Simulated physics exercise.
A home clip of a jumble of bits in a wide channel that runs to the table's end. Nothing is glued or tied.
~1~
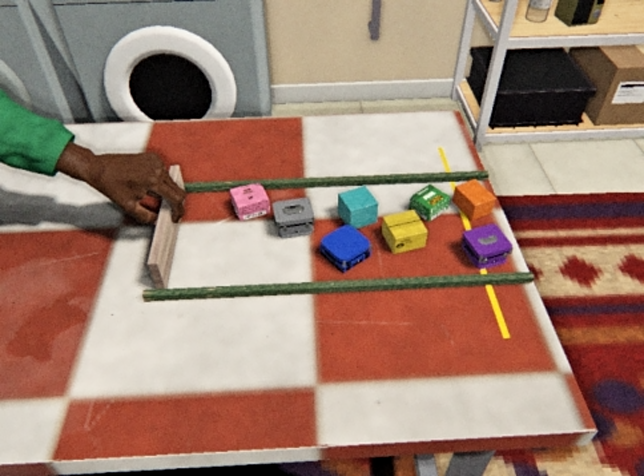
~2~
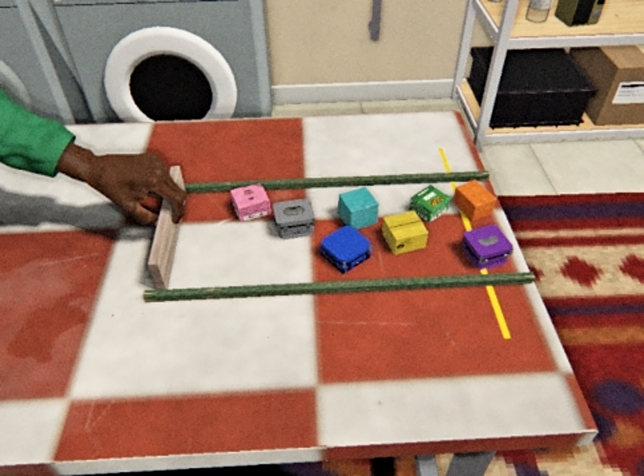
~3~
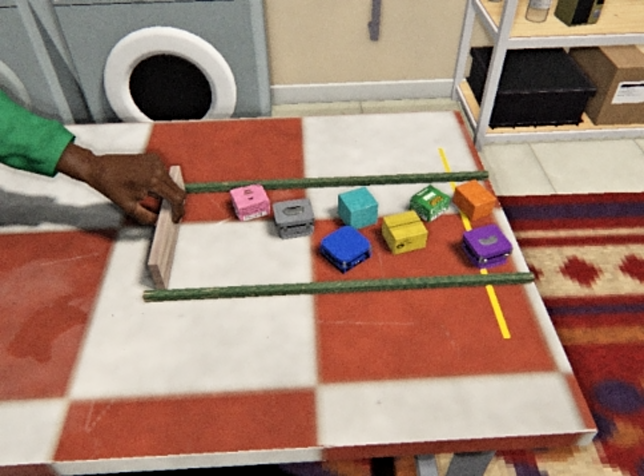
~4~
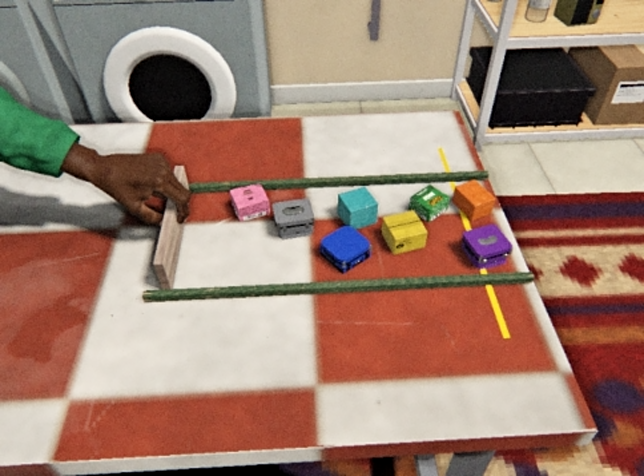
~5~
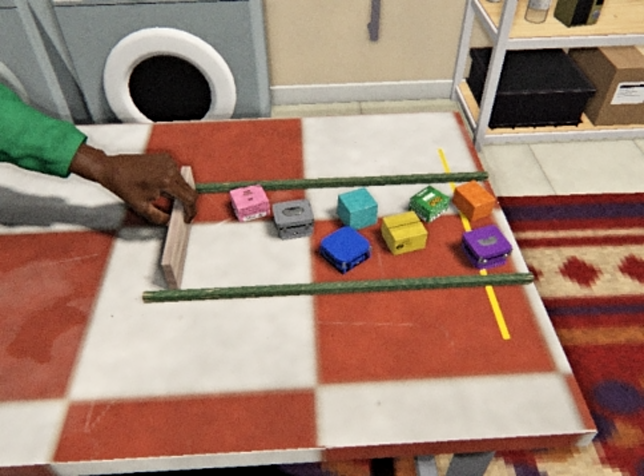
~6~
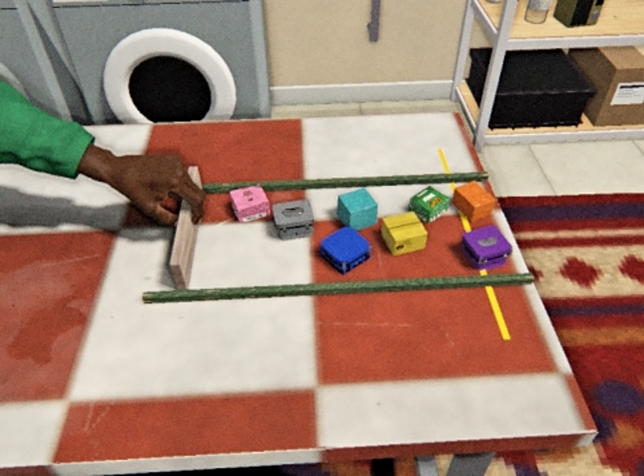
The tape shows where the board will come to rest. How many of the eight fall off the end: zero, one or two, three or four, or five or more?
As it turns out, the number that fall off is five or more.
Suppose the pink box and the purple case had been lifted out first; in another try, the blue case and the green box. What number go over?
4 in the first case, 2 in the second.
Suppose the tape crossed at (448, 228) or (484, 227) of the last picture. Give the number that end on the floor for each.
Try by try, 3 and 5.
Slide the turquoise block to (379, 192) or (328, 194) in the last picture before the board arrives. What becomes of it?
The turquoise block goes over; tumbles off.
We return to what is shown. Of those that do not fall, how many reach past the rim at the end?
Overhanging: 0.
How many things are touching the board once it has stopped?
In contact: 3.
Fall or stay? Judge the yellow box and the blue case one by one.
The yellow box falls; the blue case survives.
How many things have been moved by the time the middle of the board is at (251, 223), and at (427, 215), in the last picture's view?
At the one place 1, at the other 8.
Early on, none off yet; orange block at rest near (473, 201); purple case at rest near (485, 249); green box at rest near (429, 205).
A while later, none off yet; orange block at rest near (473, 201); purple case at rest near (485, 249); green box moving near (433, 204).
Further along, none off yet; orange block travelled about its own width near (491, 195); purple case travelled about its own width near (519, 249); green box travelled well along near (499, 223).
Finally, the number that fall off is five or more; lost, turquoise block, yellow box, green box, purple case and orange block.
